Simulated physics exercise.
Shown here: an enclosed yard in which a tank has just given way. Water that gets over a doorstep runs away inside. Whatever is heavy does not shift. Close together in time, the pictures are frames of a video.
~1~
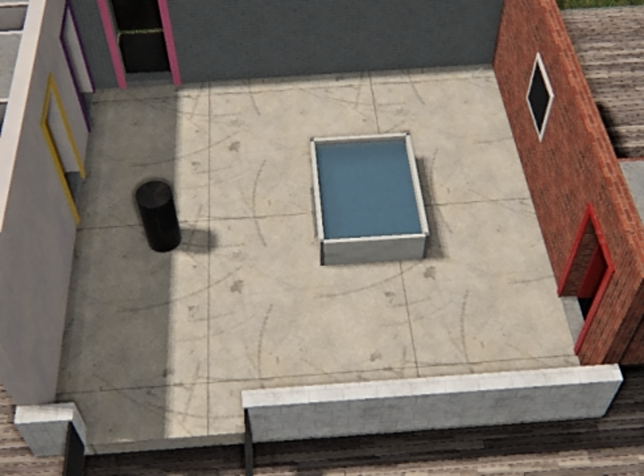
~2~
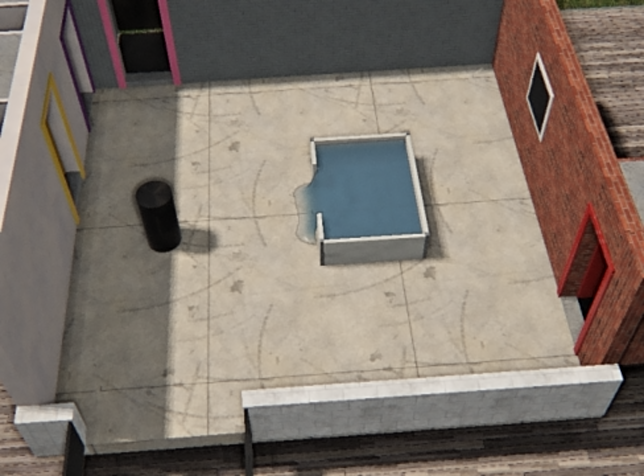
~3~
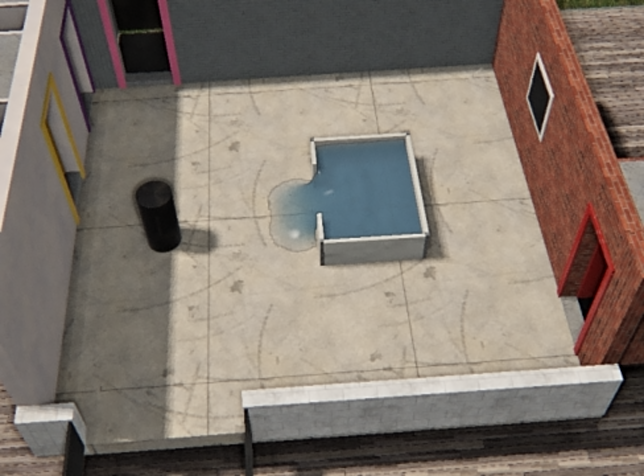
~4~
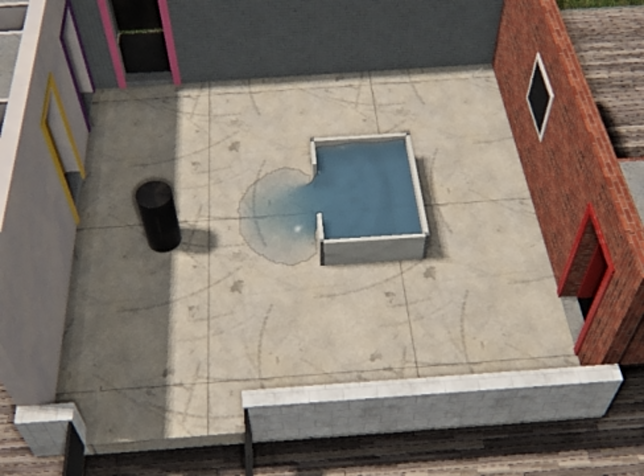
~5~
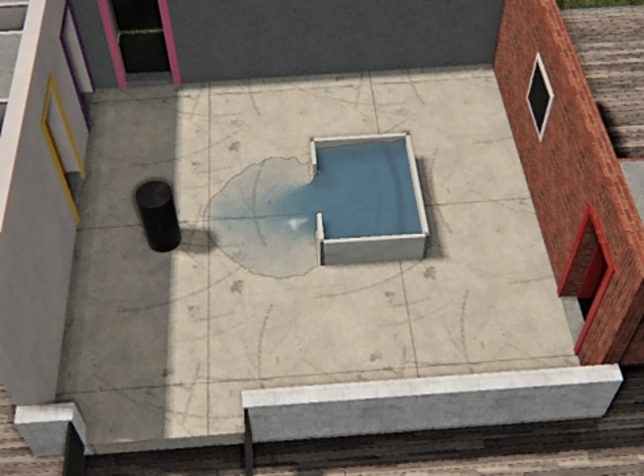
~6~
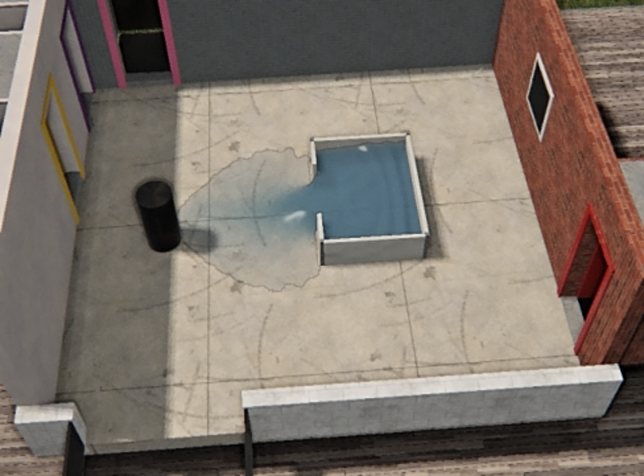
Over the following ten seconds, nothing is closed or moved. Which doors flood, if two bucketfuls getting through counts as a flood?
The purple door floods; the yellow door does not flood; the red door does not flood; the pink door does not flood.
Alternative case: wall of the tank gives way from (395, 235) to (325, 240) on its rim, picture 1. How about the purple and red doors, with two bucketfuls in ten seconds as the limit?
The purple door stays within the limit, while the red door tops the limit.
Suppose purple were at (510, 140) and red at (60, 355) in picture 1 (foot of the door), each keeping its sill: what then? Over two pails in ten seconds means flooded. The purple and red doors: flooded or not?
Going through them, I find the purple door escapes flooding and the red door overflows.
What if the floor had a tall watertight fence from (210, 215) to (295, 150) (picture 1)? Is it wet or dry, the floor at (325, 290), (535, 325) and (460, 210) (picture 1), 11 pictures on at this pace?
Taking the three spots in turn, they are unwetted, unwetted and unwetted.
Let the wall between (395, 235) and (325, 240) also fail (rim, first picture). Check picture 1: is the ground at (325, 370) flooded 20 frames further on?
Answer: Under water.
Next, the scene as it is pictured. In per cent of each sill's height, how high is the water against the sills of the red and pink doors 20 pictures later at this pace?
0 and 90 %, in that order.
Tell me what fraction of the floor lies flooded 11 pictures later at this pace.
I reckon 30 per cent or so.
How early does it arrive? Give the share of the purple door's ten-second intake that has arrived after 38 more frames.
That share would be near 60 %.
A moment on, water covers 20 % of the floor; the purple door not reached, the yellow door wet at the sill, nothing in, the red door not reached, the pink door not reached.
Next, water covers 30 % of the floor; the purple door not reached, the yellow door under two buckets in, the red door not reached, the pink door not reached.
Then, water covers 35 % of the floor; the purple door under two buckets in, the yellow door under two buckets in, the red door not reached, the pink door wet at the sill, nothing in.
Later, water covers 45 % of the floor; the purple door over two buckets in, the yellow door under two buckets in, the red door not reached, the pink door under two buckets in.
In the end, water covers 65 % of the floor; the purple door far over two buckets in, the yellow door under two buckets in, the red door not reached, the pink door under two buckets in.
